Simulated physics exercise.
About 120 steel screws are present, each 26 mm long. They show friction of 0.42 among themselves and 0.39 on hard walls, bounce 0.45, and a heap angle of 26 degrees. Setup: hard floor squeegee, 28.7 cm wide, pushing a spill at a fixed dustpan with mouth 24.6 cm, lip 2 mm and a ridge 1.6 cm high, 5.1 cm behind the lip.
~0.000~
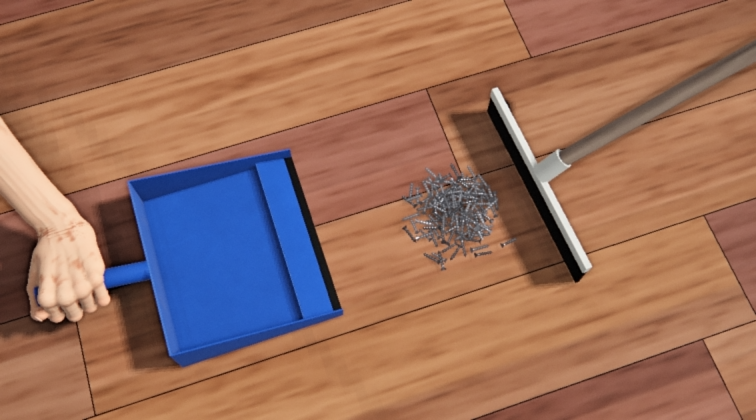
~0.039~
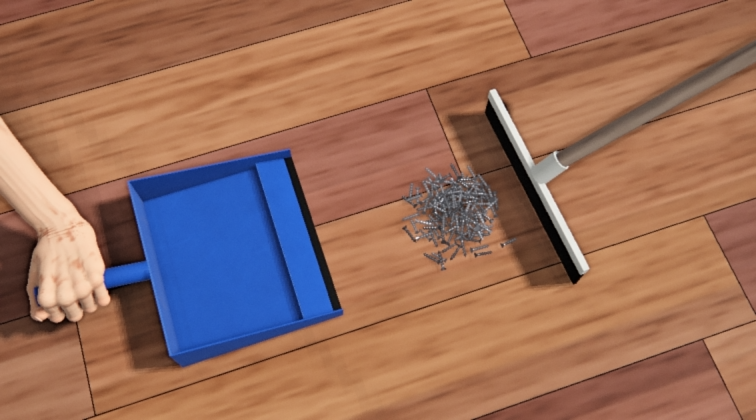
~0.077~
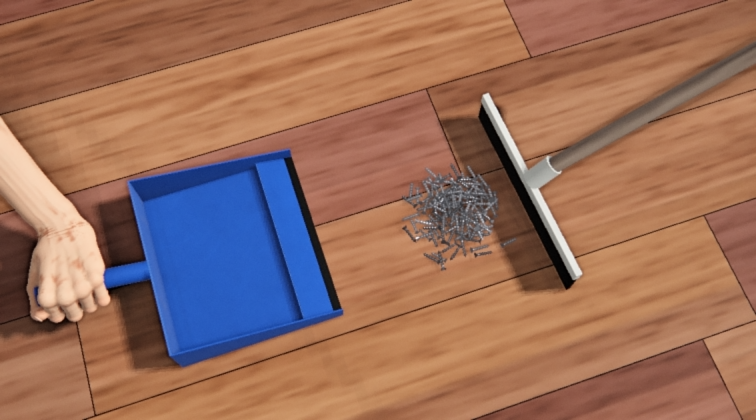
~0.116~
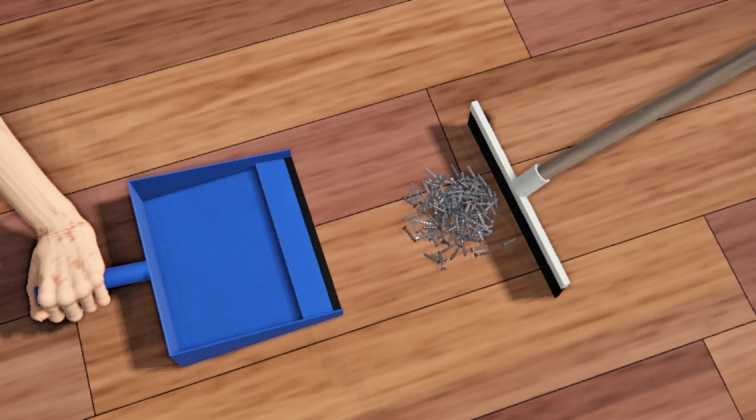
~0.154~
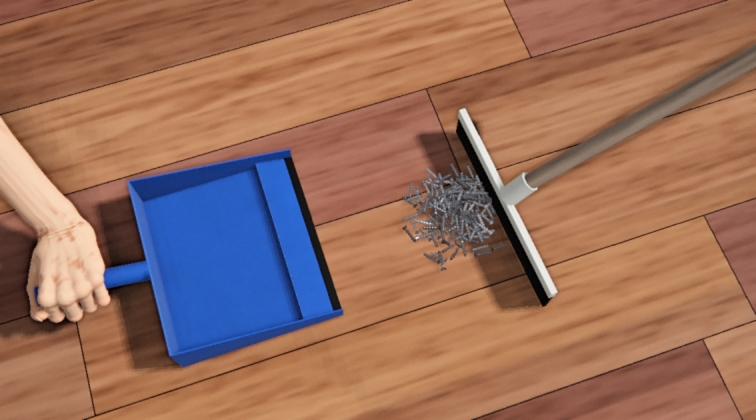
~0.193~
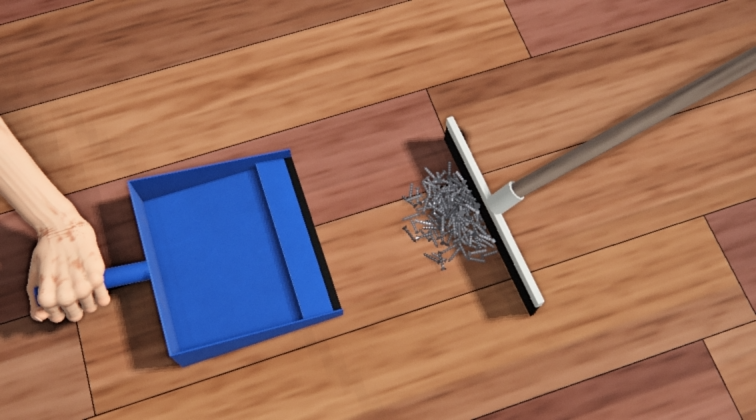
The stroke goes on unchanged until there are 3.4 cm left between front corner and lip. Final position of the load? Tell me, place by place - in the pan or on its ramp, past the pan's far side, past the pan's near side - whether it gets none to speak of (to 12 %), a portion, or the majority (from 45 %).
Pan: A portion; far side: None to speak of; near side: A portion.
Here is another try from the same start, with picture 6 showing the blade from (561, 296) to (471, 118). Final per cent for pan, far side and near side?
Split: Pan = 5, far = 0, near = 35.
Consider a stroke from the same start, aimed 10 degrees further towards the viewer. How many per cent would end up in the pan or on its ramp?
Under that change, roughly 10 in a hundred.
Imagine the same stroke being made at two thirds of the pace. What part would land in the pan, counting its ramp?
Then roughly 15 per cent.
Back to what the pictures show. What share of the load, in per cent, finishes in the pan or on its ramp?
Around 20 percent.
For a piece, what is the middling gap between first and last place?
Roughly 20 cm.
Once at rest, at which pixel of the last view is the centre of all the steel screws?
Once everything settles, the centre is around (339, 276).
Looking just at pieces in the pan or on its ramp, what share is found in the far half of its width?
Some 0 per cent.
Then, at 0.37 s, middle of the blade 14 cm from the lip; 0 % over the lip, far side 0 %, near side 5 %.
After 0.49 s, middle of the blade 7 cm from the lip; 0 % over the lip, far side 0 %, near side 15 %.
After 0.74 s, middle of the blade 4 cm from the lip; 20 % over the lip, far side 0 %, near side 20 %.
By 1.4 s all is still; pan 20 %, far side 0 %, near side 20 %, in front of the lip or behind the blade 60 %.
